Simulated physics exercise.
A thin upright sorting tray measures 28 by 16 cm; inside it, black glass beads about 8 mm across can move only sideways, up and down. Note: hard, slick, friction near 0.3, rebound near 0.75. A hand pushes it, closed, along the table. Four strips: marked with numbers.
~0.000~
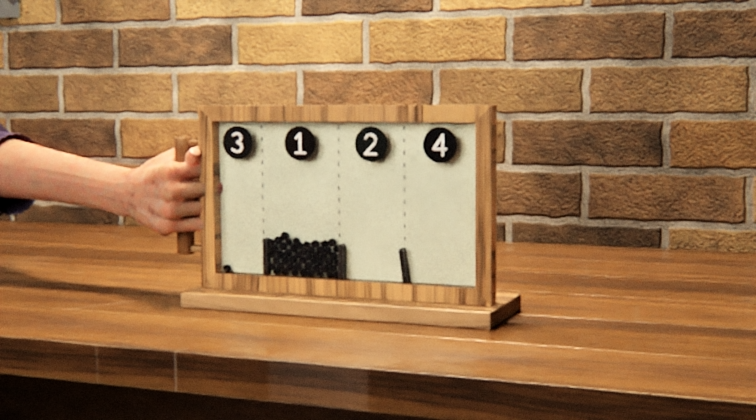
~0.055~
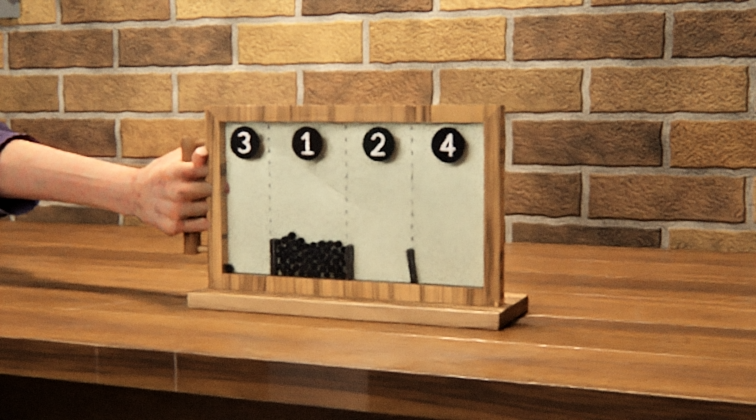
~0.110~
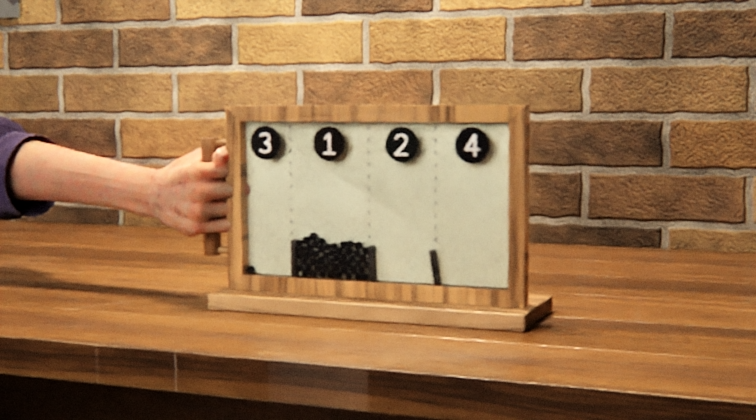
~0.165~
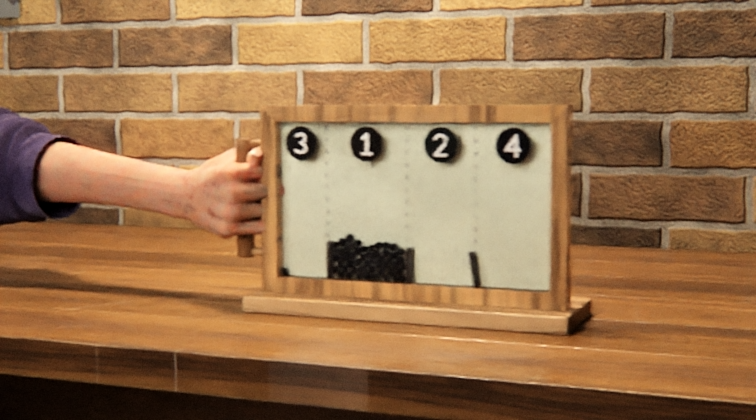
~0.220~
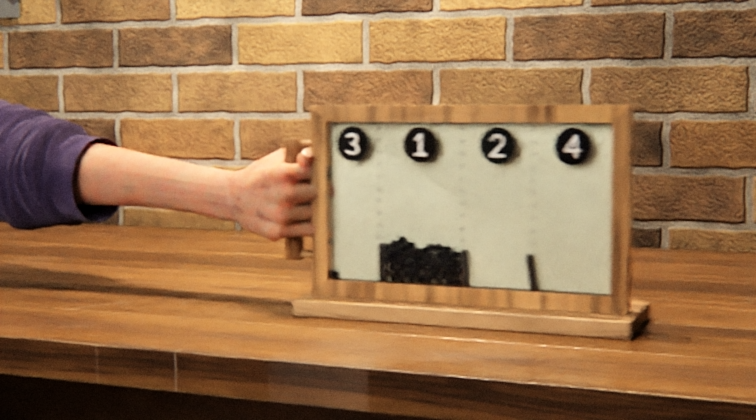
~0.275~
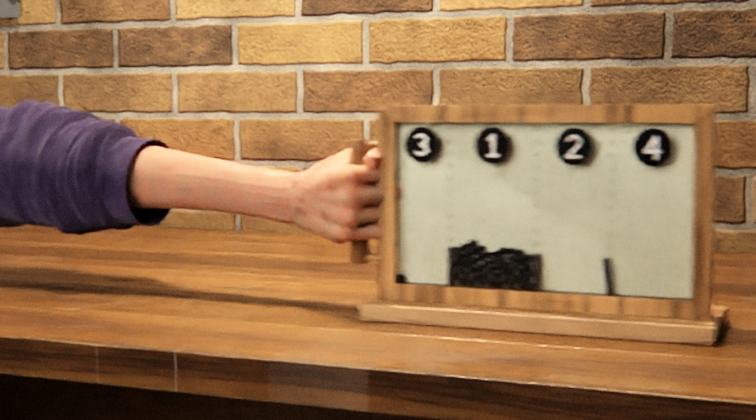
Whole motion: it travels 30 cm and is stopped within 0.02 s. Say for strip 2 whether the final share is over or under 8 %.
Strip 2: Over 8 %.
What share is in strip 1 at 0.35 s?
Some 100 per cent.
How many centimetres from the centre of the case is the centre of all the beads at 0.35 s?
About 4 cm left and 6 cm below.
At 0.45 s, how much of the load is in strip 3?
It works out at roughly 0 %.
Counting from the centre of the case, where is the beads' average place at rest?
The middle sits around 2 cm left of it and 7 cm below it.
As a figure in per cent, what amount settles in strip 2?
About 20 %.
After 0.35 s, it is 30 cm to the right; the beads' middle is 4 cm left of and 6 cm below the centre; no. 1, 100 %.
After 0.45 s, it is 30 cm to the right; the beads' middle is 3 cm left of and 4 cm below the centre; no. 1, 80 %, no. 2, 15 %, no. 4, 5 %.
After 0.60 s, it is 30 cm to the right; the beads' middle is 2 cm left of and 6 cm below the centre; no. 1, 70 %, no. 2, 20 %, no. 4, 10 %.
Settled by 1.6 s, it is 30 cm to the right; no. 1, 70 %, no. 2, 20 %, no. 3, 0 %, no. 4, 5 %.
